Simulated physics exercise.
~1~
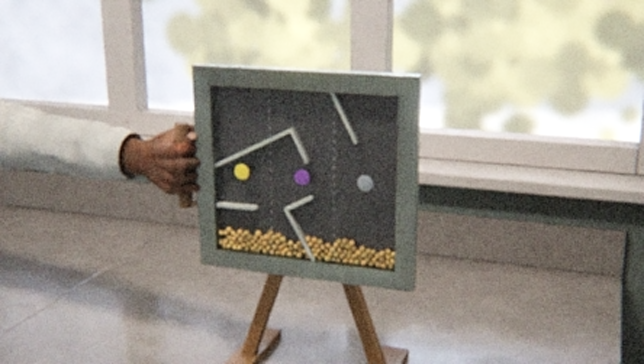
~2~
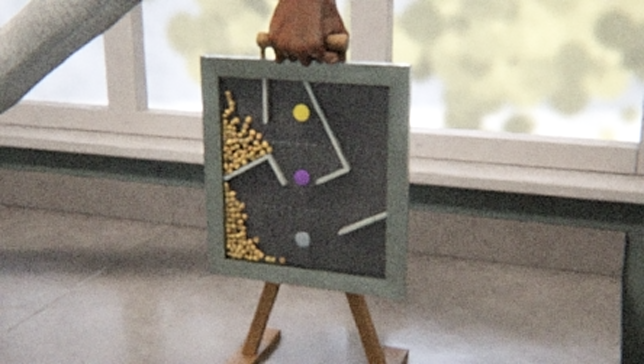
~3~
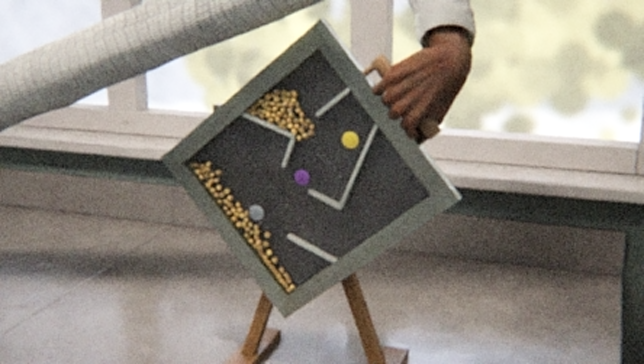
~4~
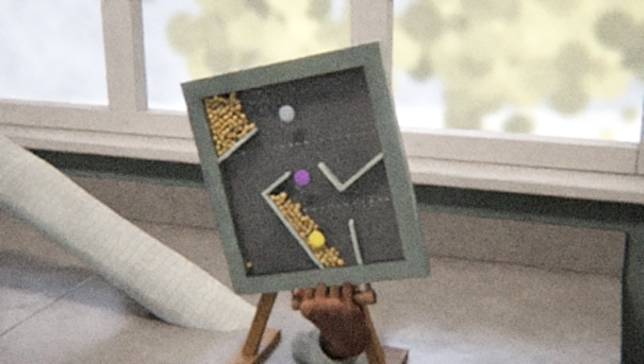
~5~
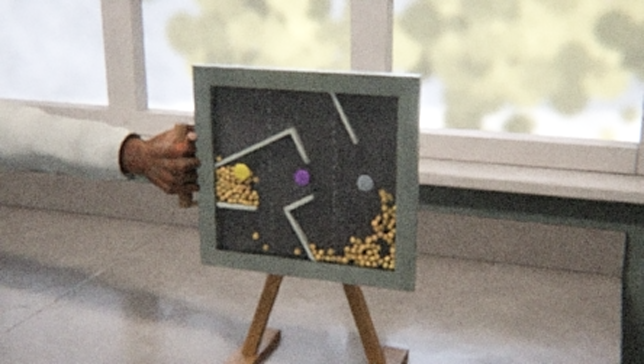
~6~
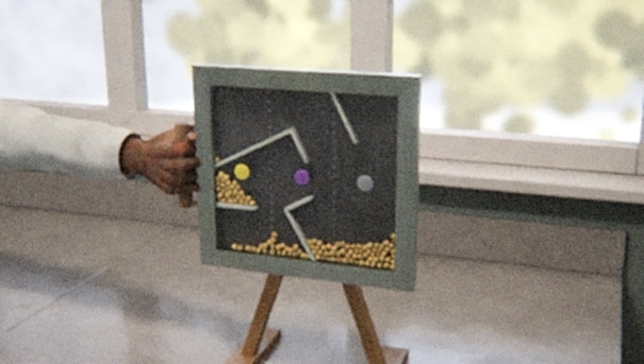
We see a hand turn a square framed box on a stand clockwise through a full circle, its small tan beads tumbling among the angled bars until the box is upright again, with some beads caught on a left ledge and the rest spread along the bottom.
